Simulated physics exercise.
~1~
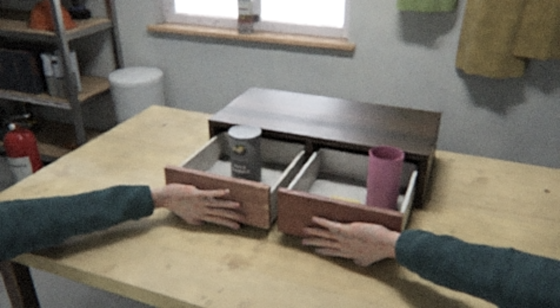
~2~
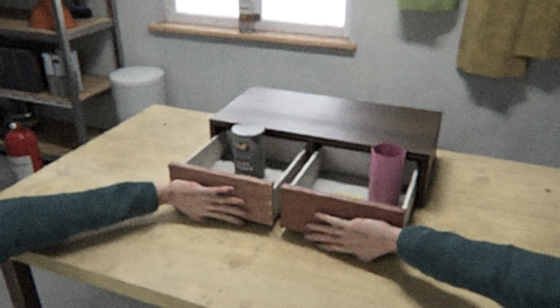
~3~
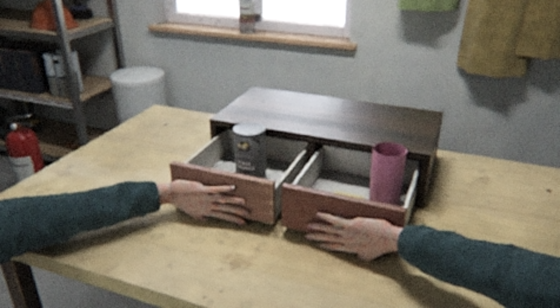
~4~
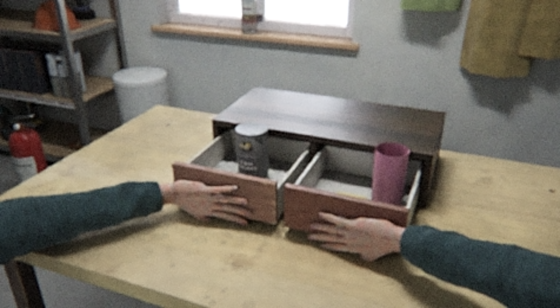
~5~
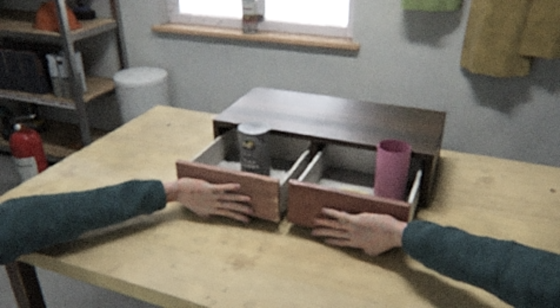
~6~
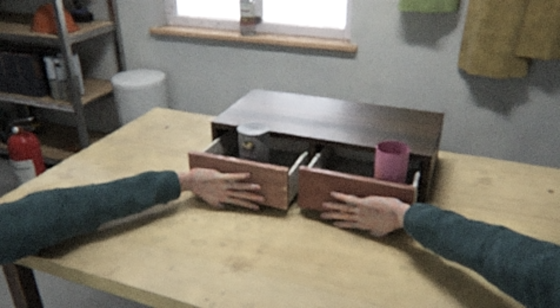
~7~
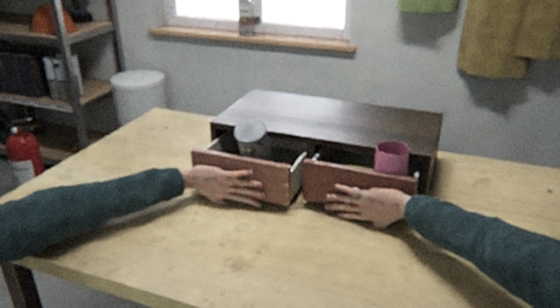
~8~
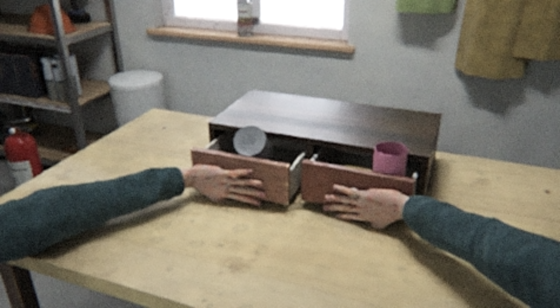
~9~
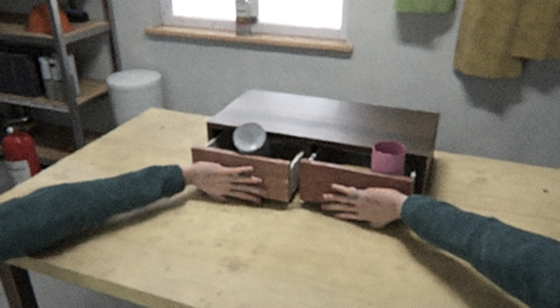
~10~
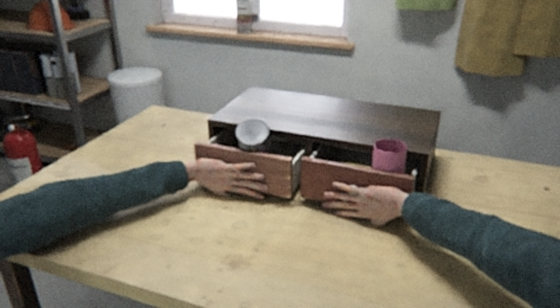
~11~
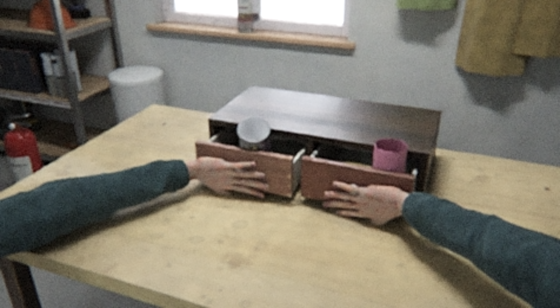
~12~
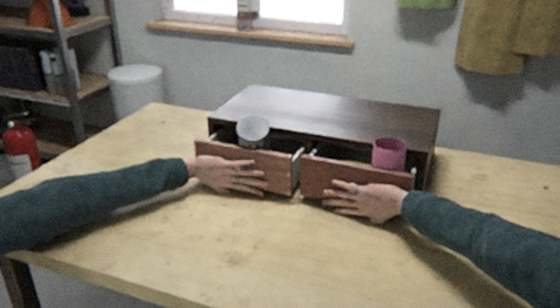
The clip opens on a small dark chest on a wooden table, its two reddish-brown drawers pulled out, with a grey pot standing in the left one and a pink cylinder in the right one. Two hands in dark green sleeves rest against the drawer fronts, barely moving at first while the view sways slightly. Then the hands push both drawers inward together. As they slide partway in, the grey pot tips and leans, while the pink cylinder remains upright. Both drawers stop short of closing, and at the end the left drawer and the right drawer each remain ajar, the hands still against them.
